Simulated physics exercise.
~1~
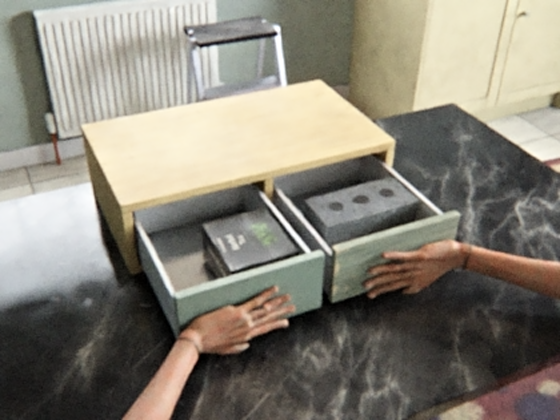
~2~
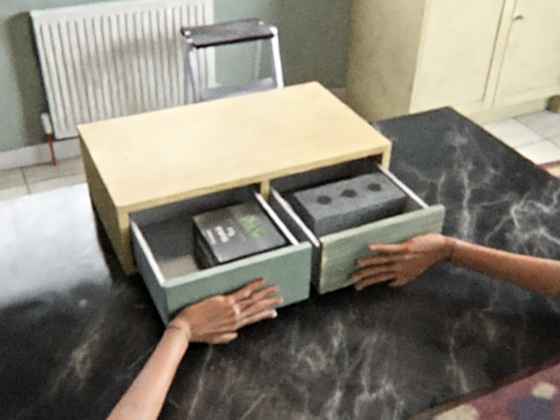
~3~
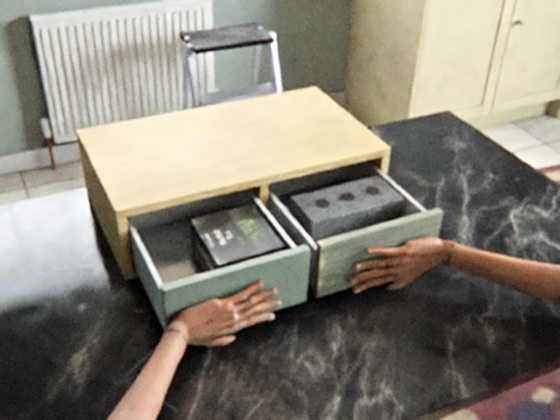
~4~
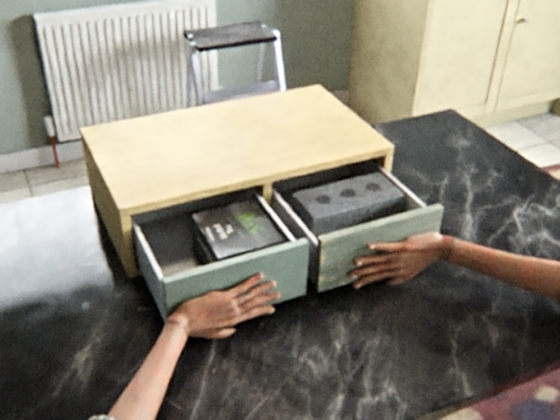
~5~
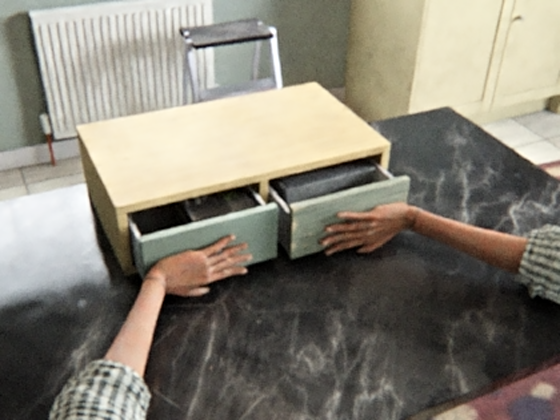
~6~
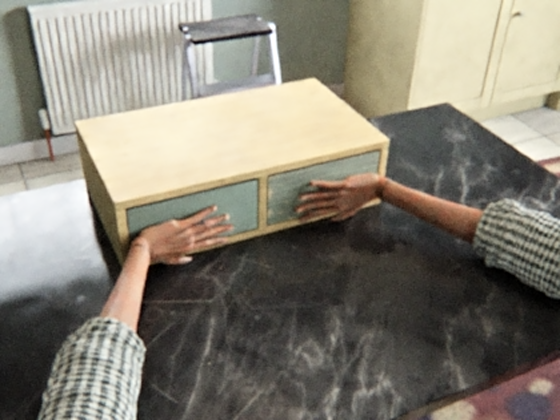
In a room with a pale radiator, a folding step stool and cream cupboards behind, a slightly swaying view looks down on a dark marbled tabletop. A small light-wood chest sits on it with two grey-green drawers pulled out, the left holding a black box and the right a dark grey brick with round holes. A hand rests against each drawer front, and at first the drawers barely move. Then both hands push, sliding the drawers inward together as their contents slip under the top. Finally both drawers close flush, with the hands still against their fronts.
